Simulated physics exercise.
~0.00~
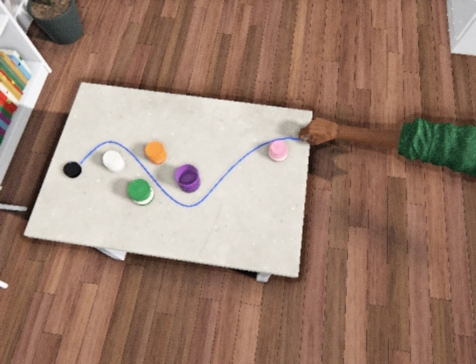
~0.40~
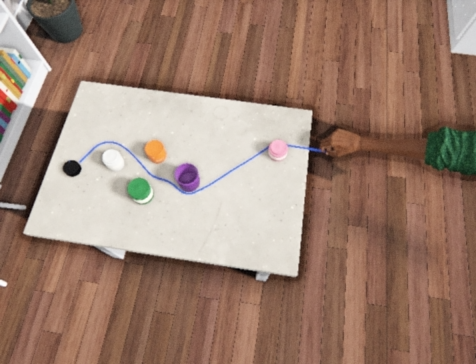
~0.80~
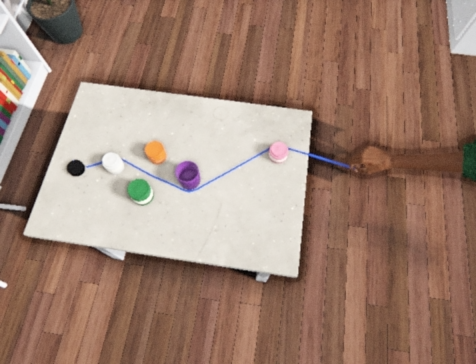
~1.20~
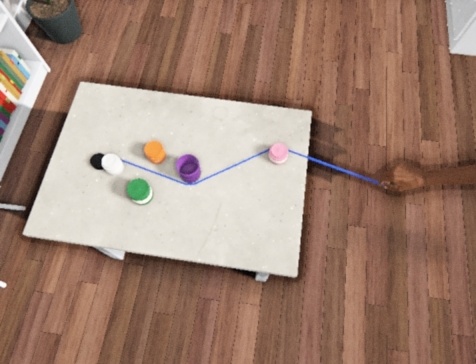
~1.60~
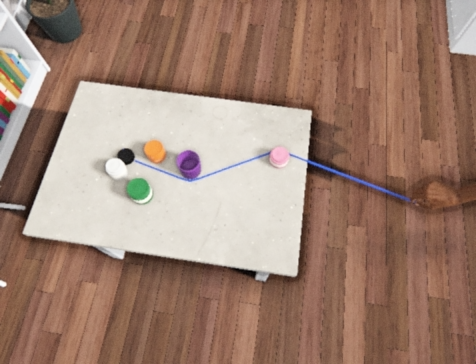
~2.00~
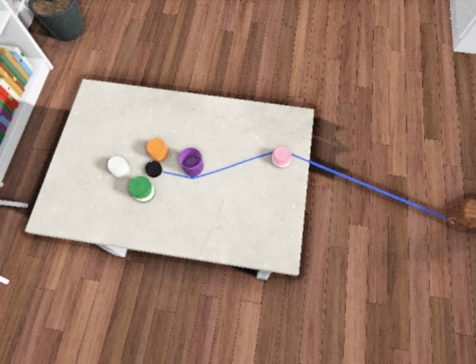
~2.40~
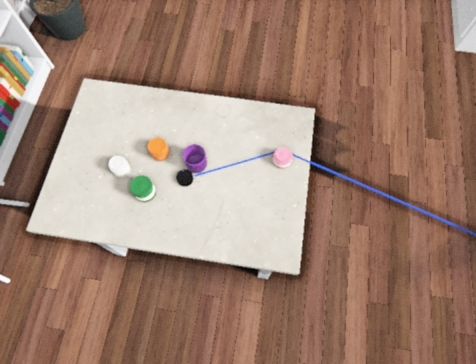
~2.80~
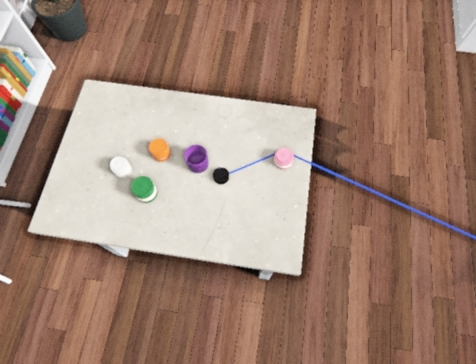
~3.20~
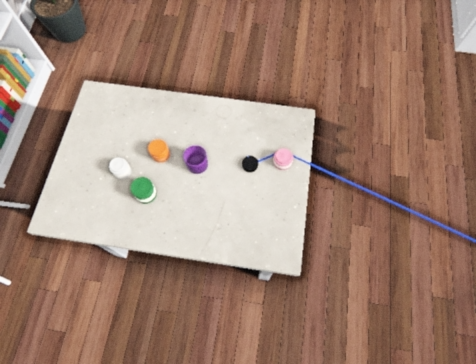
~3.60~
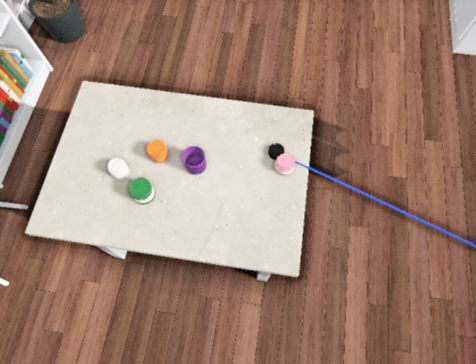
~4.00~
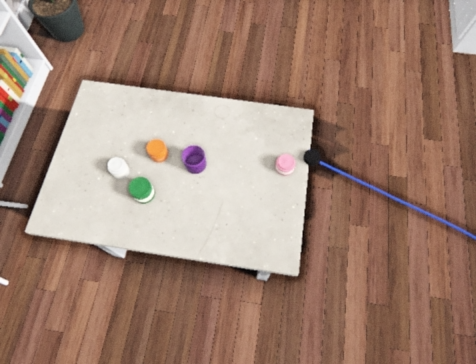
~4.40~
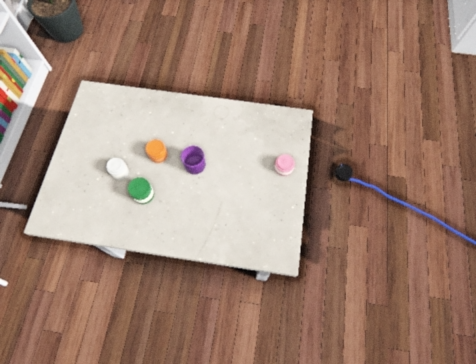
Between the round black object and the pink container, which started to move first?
The round black object started to move first, sliding along behind the blue cable. The pink container shifted only slightly, and later on.
